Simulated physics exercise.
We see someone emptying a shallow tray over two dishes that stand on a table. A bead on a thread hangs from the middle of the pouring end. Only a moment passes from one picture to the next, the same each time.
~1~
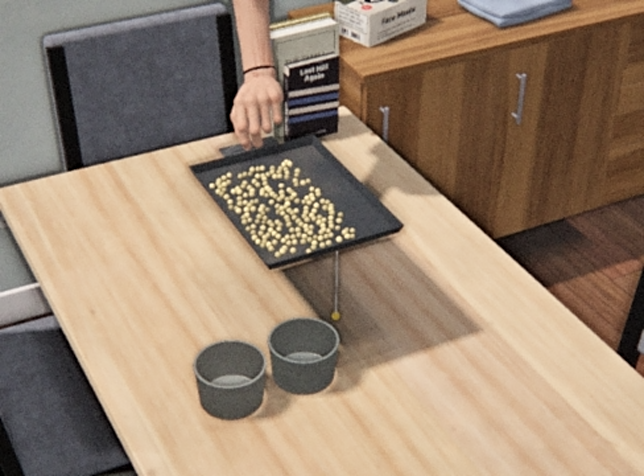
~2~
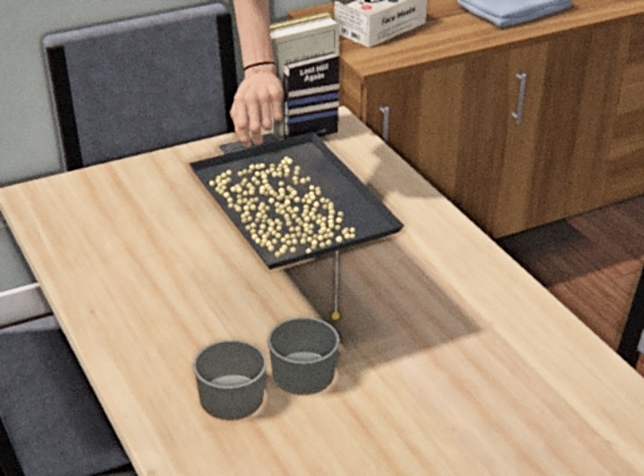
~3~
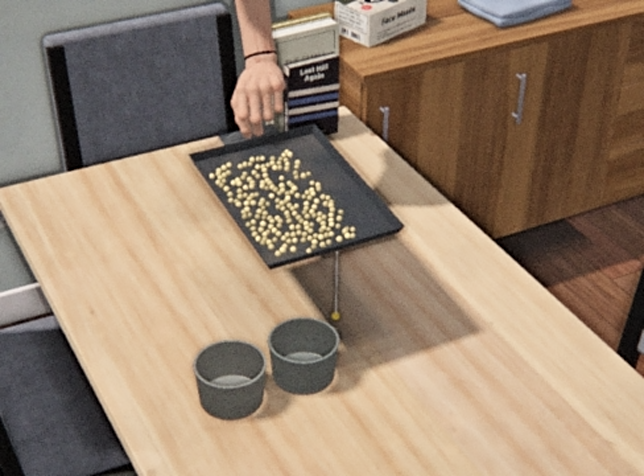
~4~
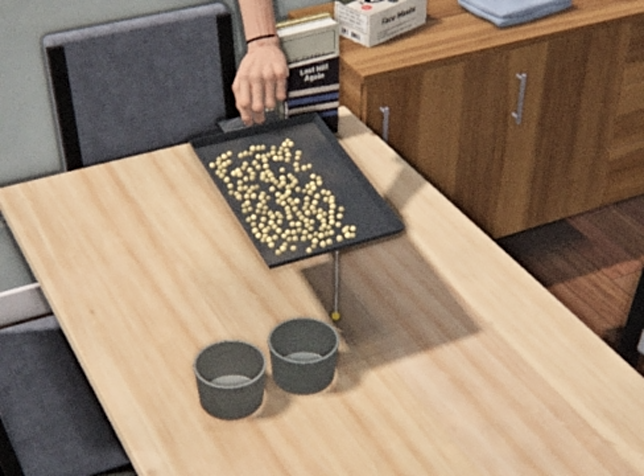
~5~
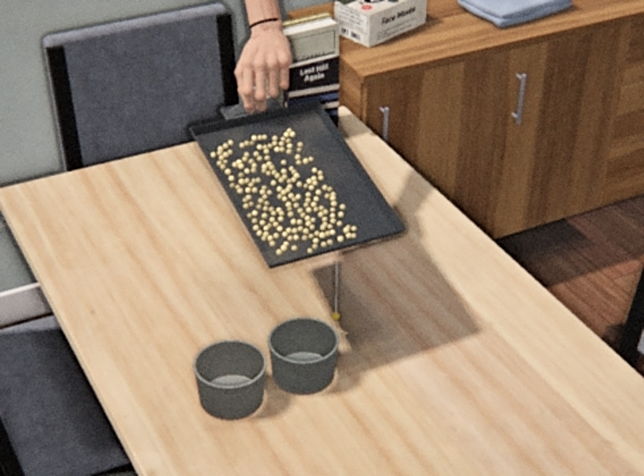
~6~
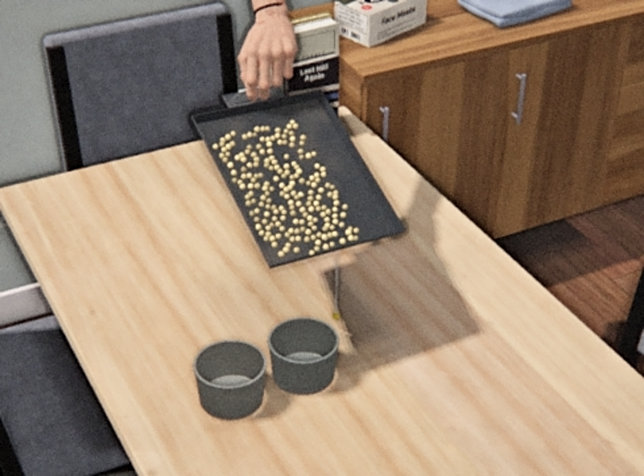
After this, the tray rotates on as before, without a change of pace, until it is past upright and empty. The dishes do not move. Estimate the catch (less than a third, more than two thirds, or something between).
In the dishes lies less than a third of it.
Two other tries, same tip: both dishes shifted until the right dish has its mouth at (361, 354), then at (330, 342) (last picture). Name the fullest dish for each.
The first try: The right dish. The second: The right one.
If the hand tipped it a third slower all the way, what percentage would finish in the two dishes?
About 20 per cent.
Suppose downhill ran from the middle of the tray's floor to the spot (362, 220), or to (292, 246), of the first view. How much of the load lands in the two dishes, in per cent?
Roughly 0 per cent, and 70 per cent.
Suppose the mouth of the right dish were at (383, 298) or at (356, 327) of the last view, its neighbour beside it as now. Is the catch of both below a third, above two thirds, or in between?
In turn: Below one third; in the middle band.
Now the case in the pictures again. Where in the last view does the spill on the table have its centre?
Near (388, 382).
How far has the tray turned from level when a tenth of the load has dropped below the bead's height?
Near 65 degrees.
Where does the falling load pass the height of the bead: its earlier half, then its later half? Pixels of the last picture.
First near (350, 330), later near (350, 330).
Just after the last frame, tray tipped steeply; roughly two thirds on the tray; just a few in the right dish; just a few outside both; roughly a third in the air.
A moment on, tray tipped past a quarter turn; about a tenth in the right dish; roughly two thirds outside both; roughly a quarter in the air.
Further on, tray tipped past a quarter turn; roughly a quarter in the right dish; the larger part outside both.
When it is over, tray tipped past a quarter turn; not one in the left dish; roughly a quarter in the right dish; the larger part outside both.
